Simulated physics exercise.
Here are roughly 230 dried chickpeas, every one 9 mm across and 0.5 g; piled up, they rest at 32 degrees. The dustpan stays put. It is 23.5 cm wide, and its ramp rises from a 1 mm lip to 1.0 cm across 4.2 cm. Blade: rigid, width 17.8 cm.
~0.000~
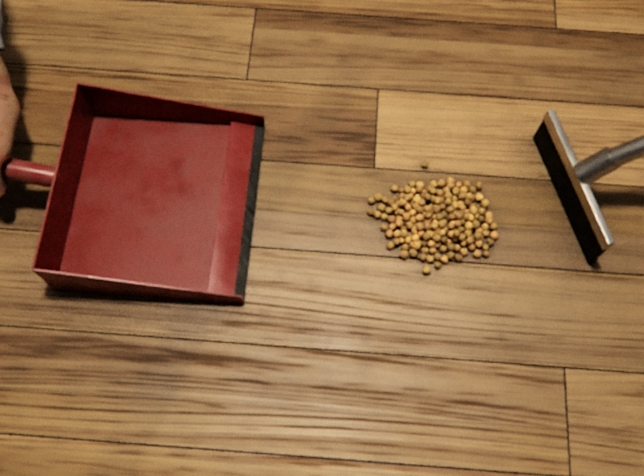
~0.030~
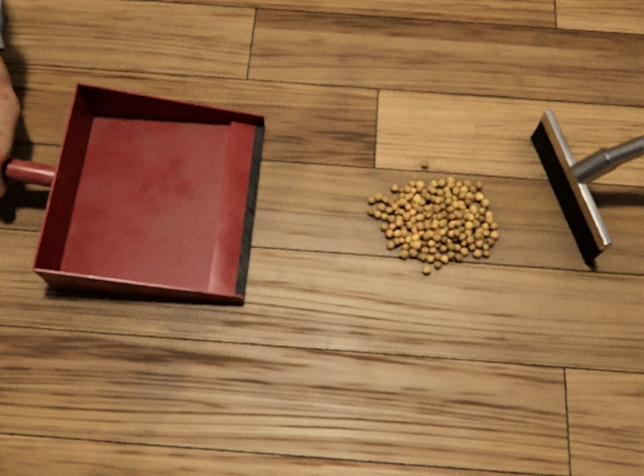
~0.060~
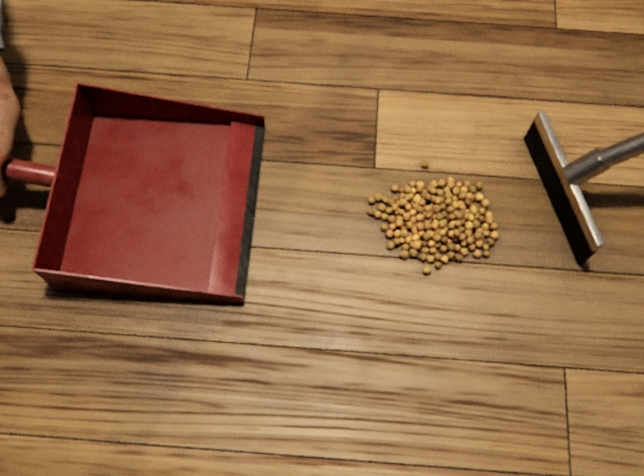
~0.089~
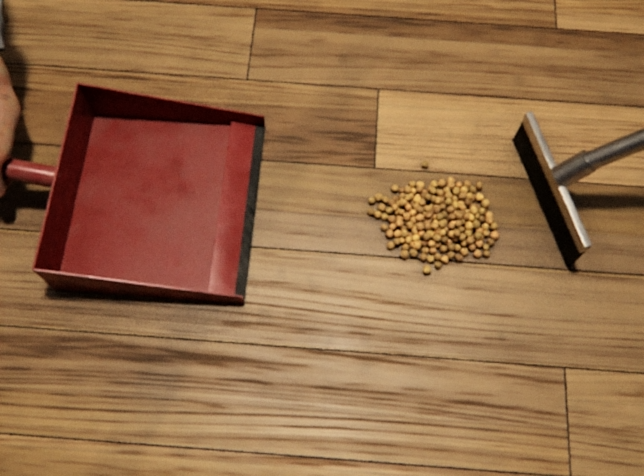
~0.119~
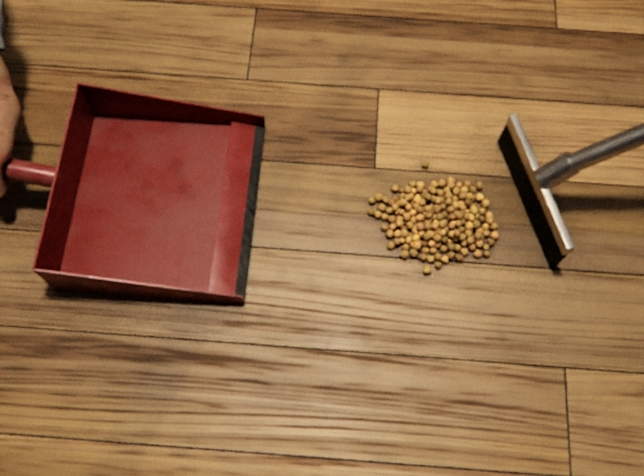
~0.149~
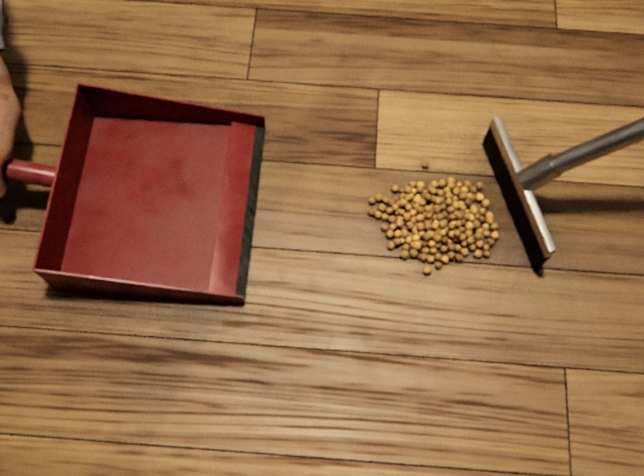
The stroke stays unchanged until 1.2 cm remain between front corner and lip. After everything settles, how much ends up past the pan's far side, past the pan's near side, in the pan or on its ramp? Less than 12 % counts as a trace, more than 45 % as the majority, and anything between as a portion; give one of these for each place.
Far side - a trace, near side - a portion, pan - a portion.
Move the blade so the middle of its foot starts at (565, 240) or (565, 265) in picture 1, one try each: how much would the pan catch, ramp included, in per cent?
Around 30 percent, then around 15 percent.
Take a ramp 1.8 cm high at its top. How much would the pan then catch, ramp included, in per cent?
Something like 20 per cent, ramp included.
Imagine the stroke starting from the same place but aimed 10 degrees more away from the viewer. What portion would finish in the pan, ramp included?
Estimate: 15 % in pan or on ramp.
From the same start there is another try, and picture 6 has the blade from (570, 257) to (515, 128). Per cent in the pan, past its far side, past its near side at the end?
Per cent by place - pan 20, far side 0, near side 30.
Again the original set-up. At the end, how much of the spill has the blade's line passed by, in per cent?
Roughly 10 in a hundred.
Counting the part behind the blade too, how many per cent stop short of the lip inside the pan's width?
Roughly 50 in a hundred.
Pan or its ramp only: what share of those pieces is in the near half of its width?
About 80 %.
Then, at 0.35 s, middle of the blade 17 cm from the lip; 0 % over the lip, far side 0 %, near side 0 %.
Then, at 0.49 s, middle of the blade 8 cm from the lip; 0 % over the lip, far side 0 %, near side 10 %.
After 0.75 s, middle of the blade 4 cm from the lip; 30 % over the lip, far side 0 %, near side 20 %.
In the end, at 1.2 s, far side 0 %, near side 20 %, pan 30 %, in front of the lip or behind the blade 50 %.
